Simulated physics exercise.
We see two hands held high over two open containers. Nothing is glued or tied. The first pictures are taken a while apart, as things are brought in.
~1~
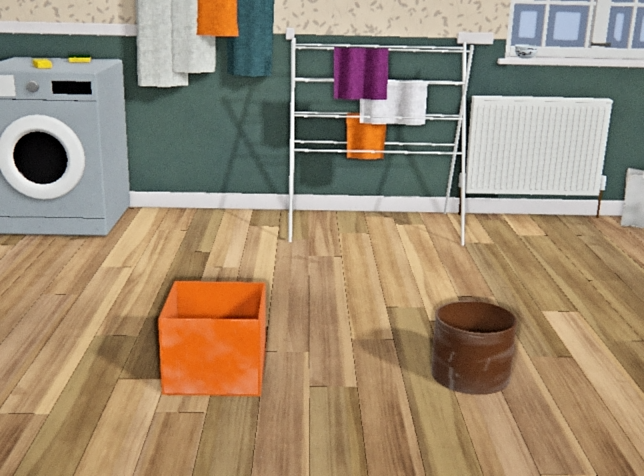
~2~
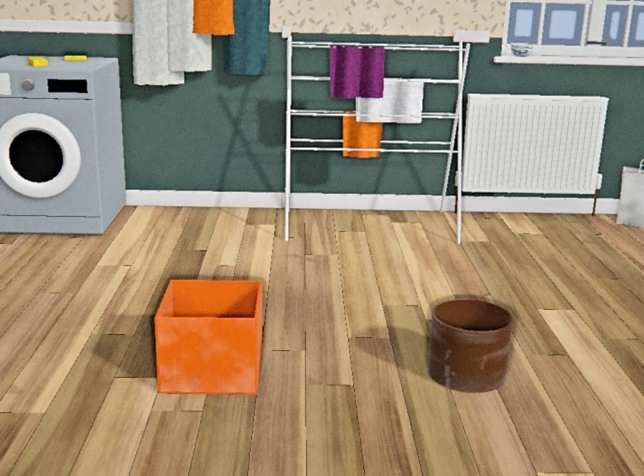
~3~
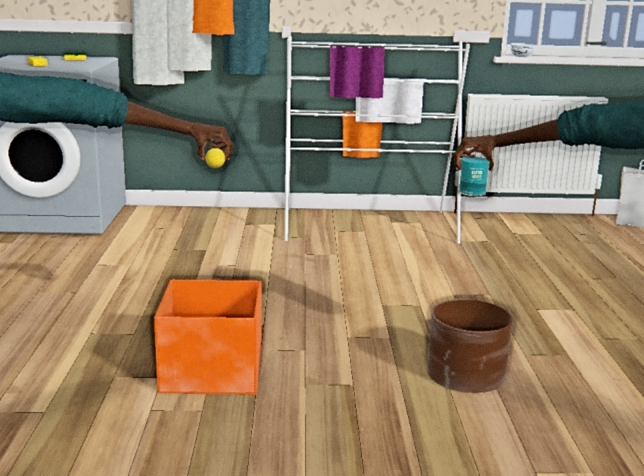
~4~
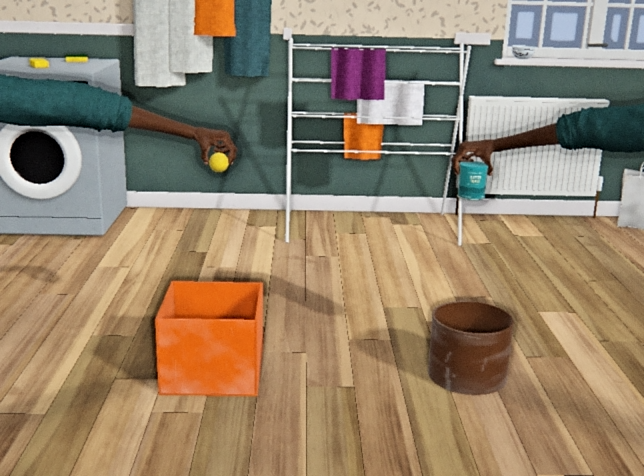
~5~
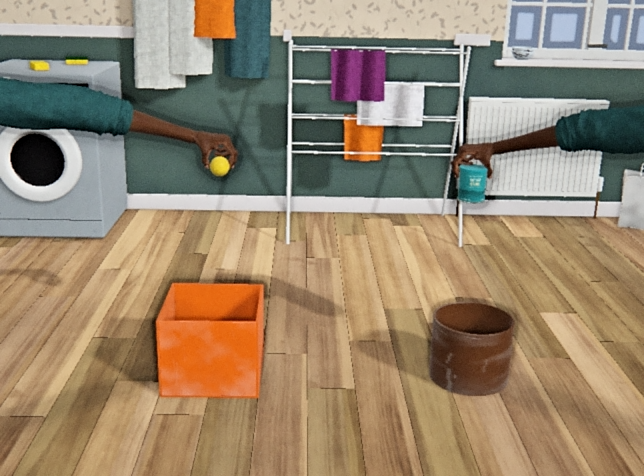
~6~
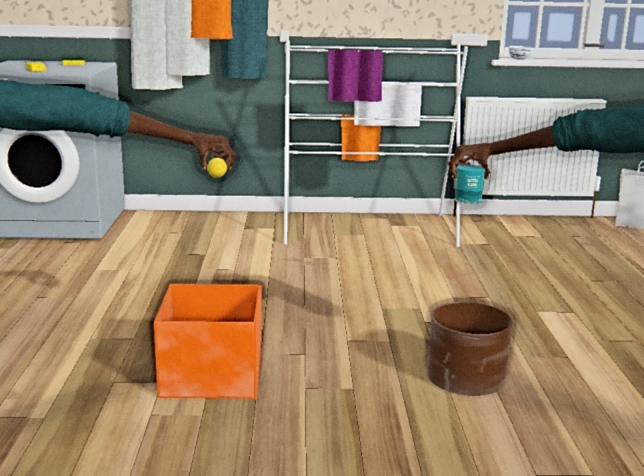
To begin with, an orange square basket and a brown round bin stand open on a wooden floor in a laundry room. Two arms in teal sleeves then appear from either side, the left hand holding a lemon and the right a turquoise tin, and both stay raised, shifting only very slightly.
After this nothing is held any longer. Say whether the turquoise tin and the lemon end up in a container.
As it turns out, the turquoise tin is caught; the lemon is caught.
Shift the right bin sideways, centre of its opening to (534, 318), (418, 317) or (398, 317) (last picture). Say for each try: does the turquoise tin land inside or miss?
The turquoise tin misses; ends up outside; lands outside.
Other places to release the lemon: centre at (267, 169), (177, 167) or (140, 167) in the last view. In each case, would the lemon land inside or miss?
In turn it is not caught; goes in; is not caught.
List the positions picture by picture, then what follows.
In the first frame, left basket (216, 337).
In the second frame, right bin (469, 344).
In the third frame, still on the way; turquoise tin (474, 176); left basket (212, 335).
In the fourth frame, still on the way; lemon (219, 163); right bin (470, 346).
In the fifth frame, still on the way; turquoise tin (472, 184); left basket (214, 339).
In the sixth frame, in place, still held; turquoise tin (470, 184); lemon (217, 168); right bin (469, 347).
Then, 0.22 s later than the last frame, turquoise tin dropping near (466, 231); lemon dropping near (218, 216).
Then, 0.36 s later than the last frame, turquoise tin dropping near (458, 326); lemon dropping near (220, 313).
When it is over, the turquoise tin drops into the container, near (455, 360); the lemon drops into the container, near (221, 365).
